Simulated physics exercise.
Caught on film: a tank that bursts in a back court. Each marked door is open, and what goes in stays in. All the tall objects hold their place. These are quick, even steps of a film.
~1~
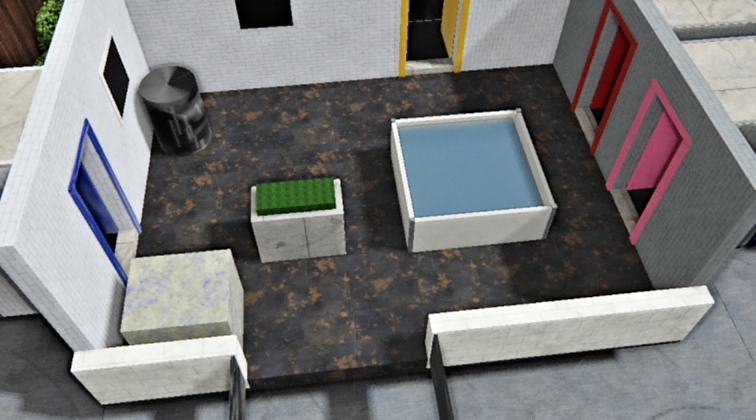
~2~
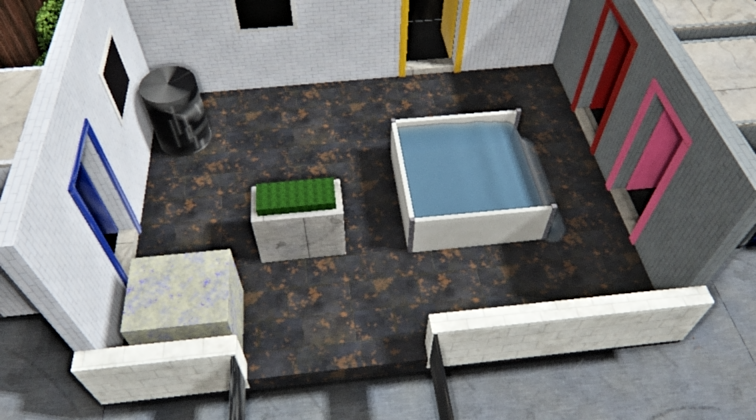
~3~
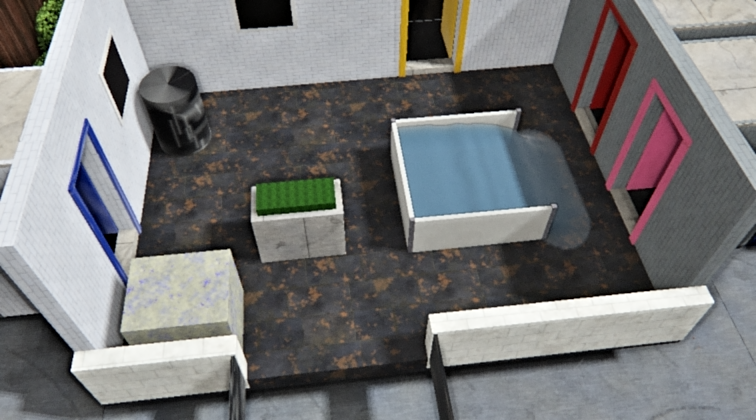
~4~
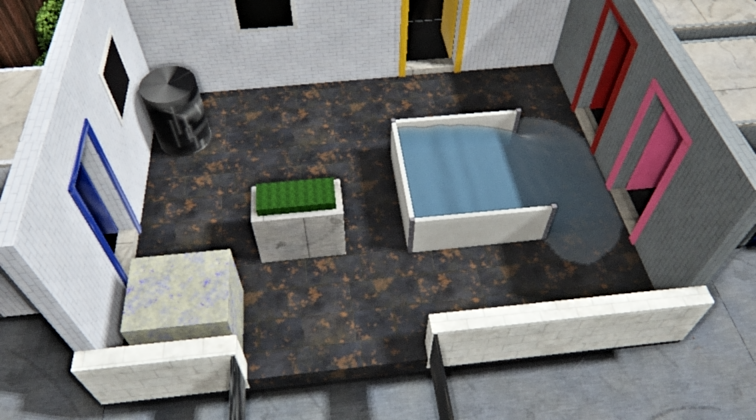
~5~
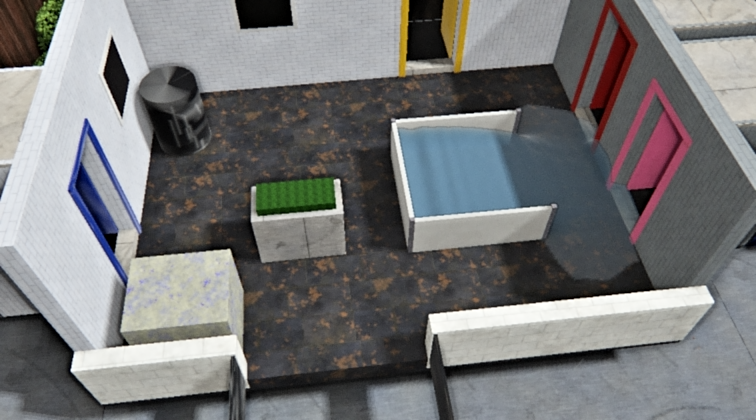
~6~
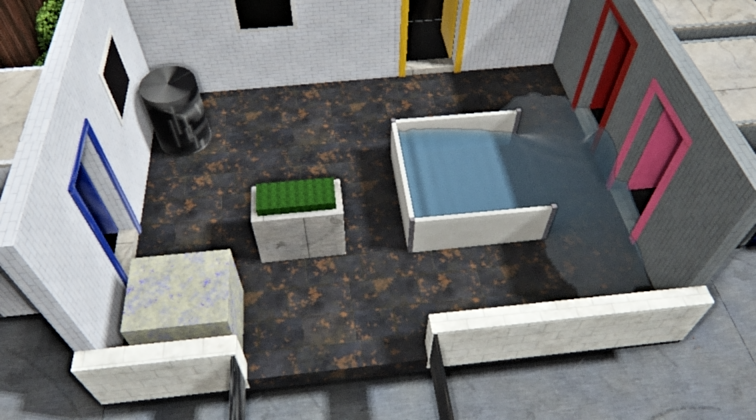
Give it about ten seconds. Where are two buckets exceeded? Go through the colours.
The red door floods; the yellow door holds within the limit; the pink door floods; the blue door holds within the limit.
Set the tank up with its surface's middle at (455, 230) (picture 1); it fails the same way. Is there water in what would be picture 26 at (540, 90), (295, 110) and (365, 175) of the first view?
In that order: Flooded, clear, not flooded.
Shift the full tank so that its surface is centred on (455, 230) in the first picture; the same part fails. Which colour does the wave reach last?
Last comes the blue one.
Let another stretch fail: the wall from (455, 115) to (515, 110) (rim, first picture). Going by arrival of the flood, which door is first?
First comes the one in yellow.
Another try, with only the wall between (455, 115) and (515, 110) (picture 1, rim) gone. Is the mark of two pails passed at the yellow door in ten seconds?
In short: Yellow takes more.
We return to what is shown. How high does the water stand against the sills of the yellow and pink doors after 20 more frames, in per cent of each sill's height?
About 60 and 350 per cent.
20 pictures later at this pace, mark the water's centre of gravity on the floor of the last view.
I would point to (509, 177).
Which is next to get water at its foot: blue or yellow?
The one in yellow.
A moment on, water covers 15 % of the floor; the red door over two buckets in, the yellow door not reached, the pink door far over two buckets in, the blue door not reached.
Next, water covers 20 % of the floor; the red door far over two buckets in, the yellow door not reached, the pink door far over two buckets in, the blue door not reached.
Then, water covers 50 % of the floor; the red door far over two buckets in, the yellow door wet at the sill, nothing in, the pink door far over two buckets in, the blue door not reached.
Later, water covers 90 % of the floor; the red door far over two buckets in, the yellow door wet at the sill, nothing in, the pink door far over two buckets in, the blue door wet at the sill, nothing in.
In the end, water covers 95 % of the floor; the red door far over two buckets in, the yellow door wet at the sill, nothing in, the pink door far over two buckets in, the blue door wet at the sill, nothing in.
